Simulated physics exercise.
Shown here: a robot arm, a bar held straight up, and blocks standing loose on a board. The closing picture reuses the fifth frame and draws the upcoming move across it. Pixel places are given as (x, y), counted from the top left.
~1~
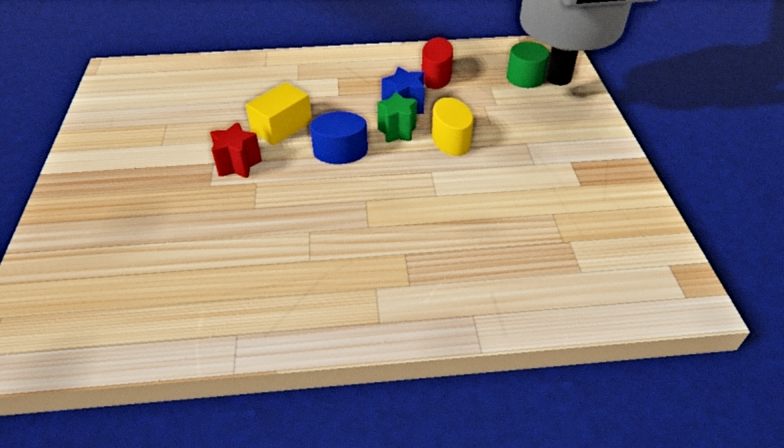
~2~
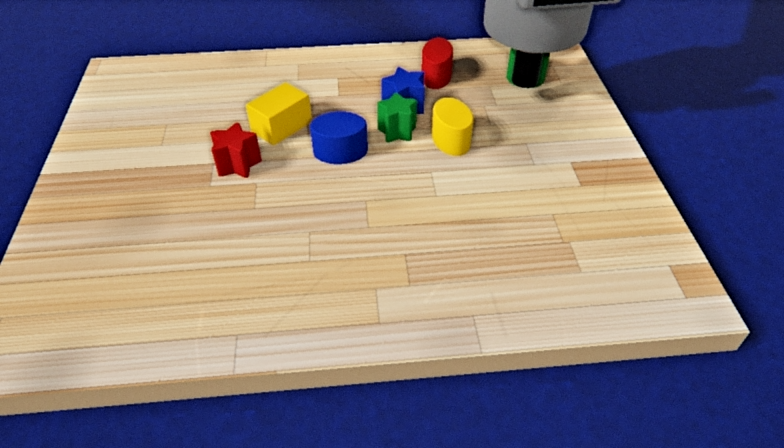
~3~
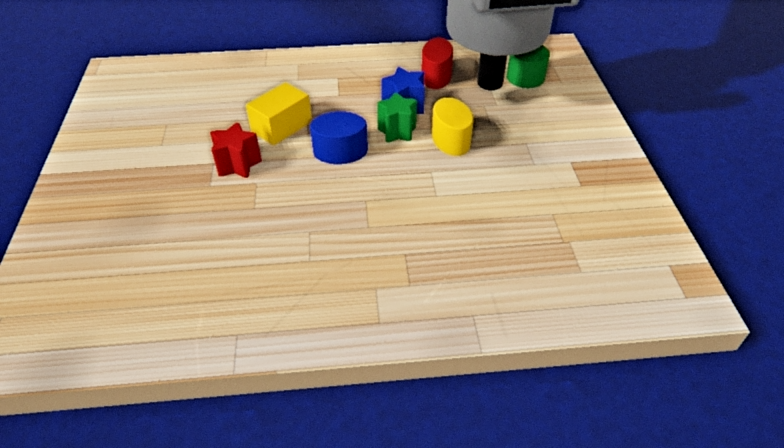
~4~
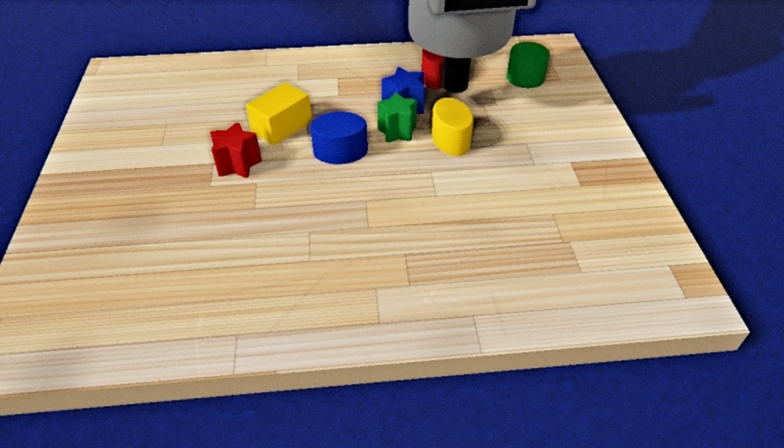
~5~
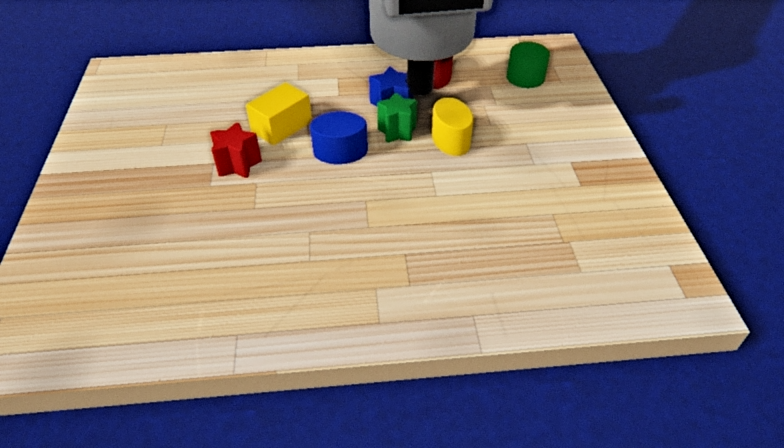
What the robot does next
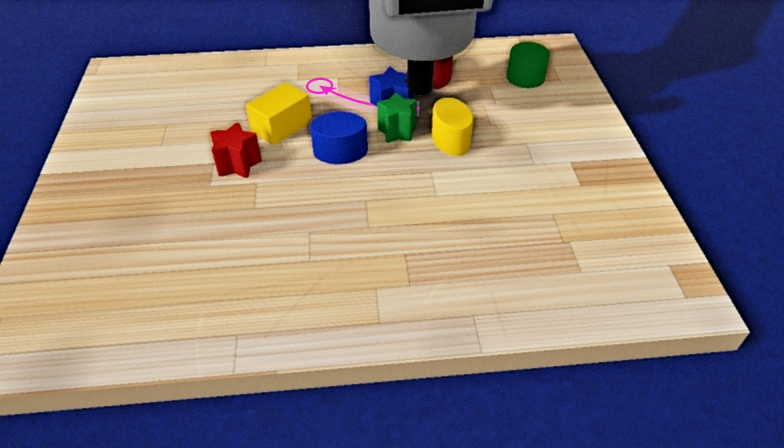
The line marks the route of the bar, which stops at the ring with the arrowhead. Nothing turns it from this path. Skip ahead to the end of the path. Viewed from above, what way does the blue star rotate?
From overhead, anticlockwise.
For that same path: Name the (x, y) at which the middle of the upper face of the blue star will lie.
It sits at (290, 61).
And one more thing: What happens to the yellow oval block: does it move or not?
That block stays.
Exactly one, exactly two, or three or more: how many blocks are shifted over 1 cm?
The push will move one block.
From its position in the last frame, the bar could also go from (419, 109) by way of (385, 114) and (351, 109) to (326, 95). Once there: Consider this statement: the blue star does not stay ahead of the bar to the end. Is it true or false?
The statement is incorrect.
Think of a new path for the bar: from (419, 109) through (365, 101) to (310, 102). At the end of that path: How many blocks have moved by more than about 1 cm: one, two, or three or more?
Count: 1.
Path on the board, from (419, 109) by way of (382, 106) and (348, 98) to (320, 86).
The first path, step by step. One third of the way, bar (381, 86); blue star (354, 75).
Two thirds of the way, bar (346, 78); blue star (319, 68).
At the end, bar (318, 66); blue star (290, 61), turned 20° anticlockwise; green star in place; yellow oval block in place.
